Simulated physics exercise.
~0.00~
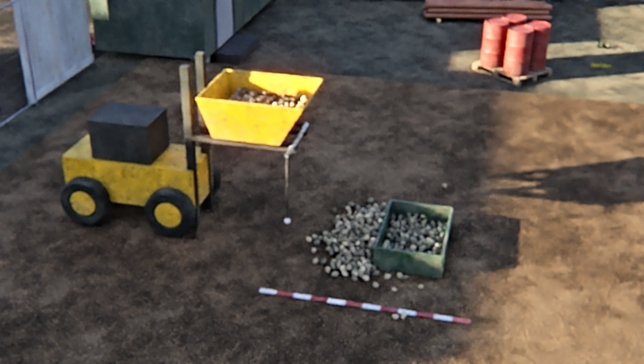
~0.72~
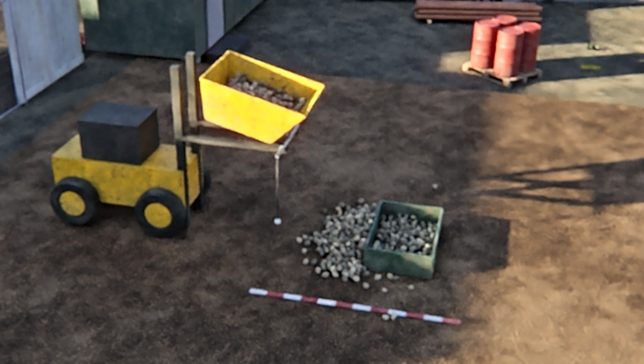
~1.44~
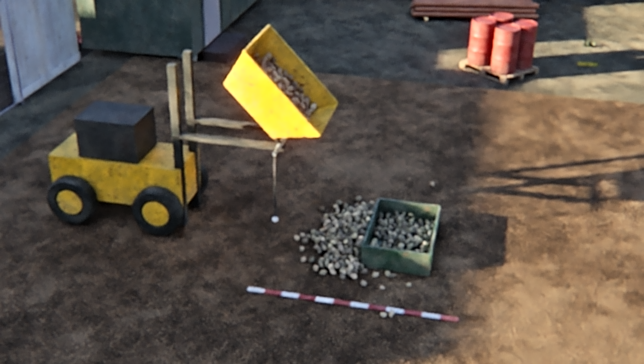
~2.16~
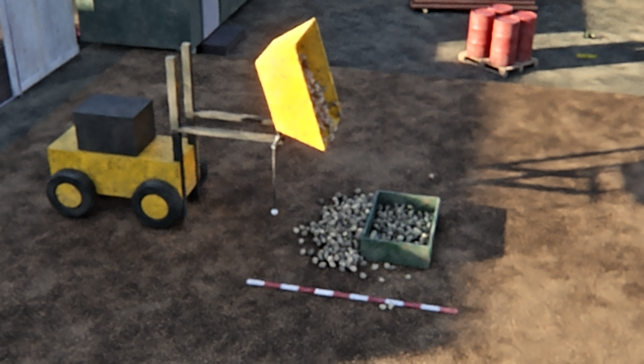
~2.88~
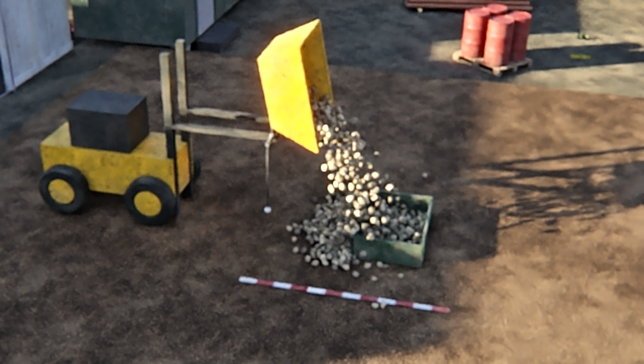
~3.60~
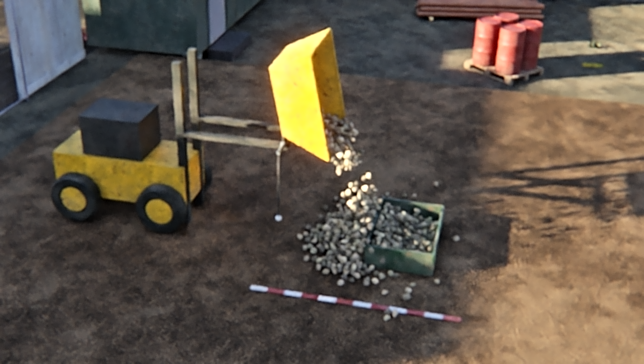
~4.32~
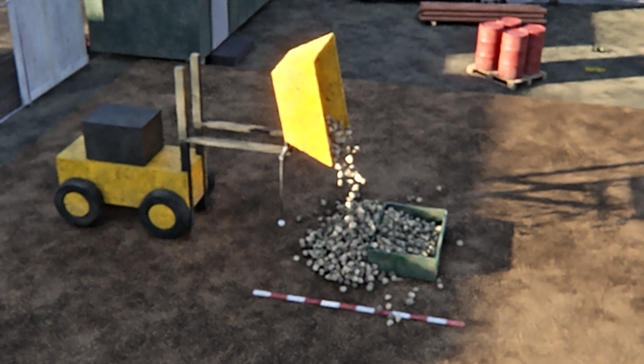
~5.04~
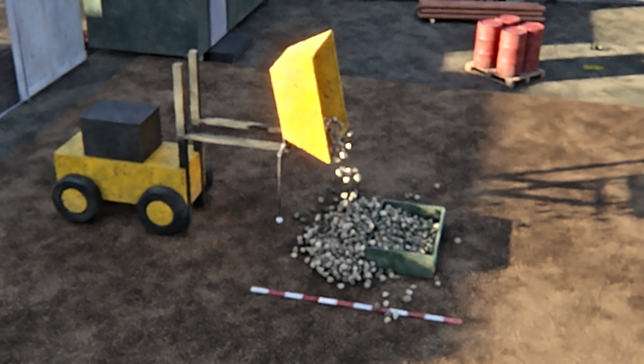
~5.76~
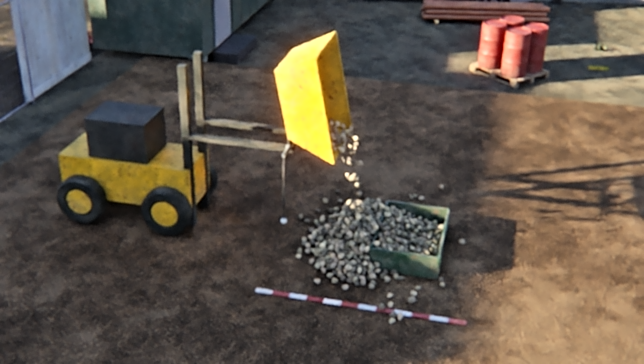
A yellow and black forklift-like vehicle tipped its raised yellow skip steeply to the right, and pale stones poured onto the pile and into the green bin, until only a thin trickle was still falling, with many stones heaped beside the bin.
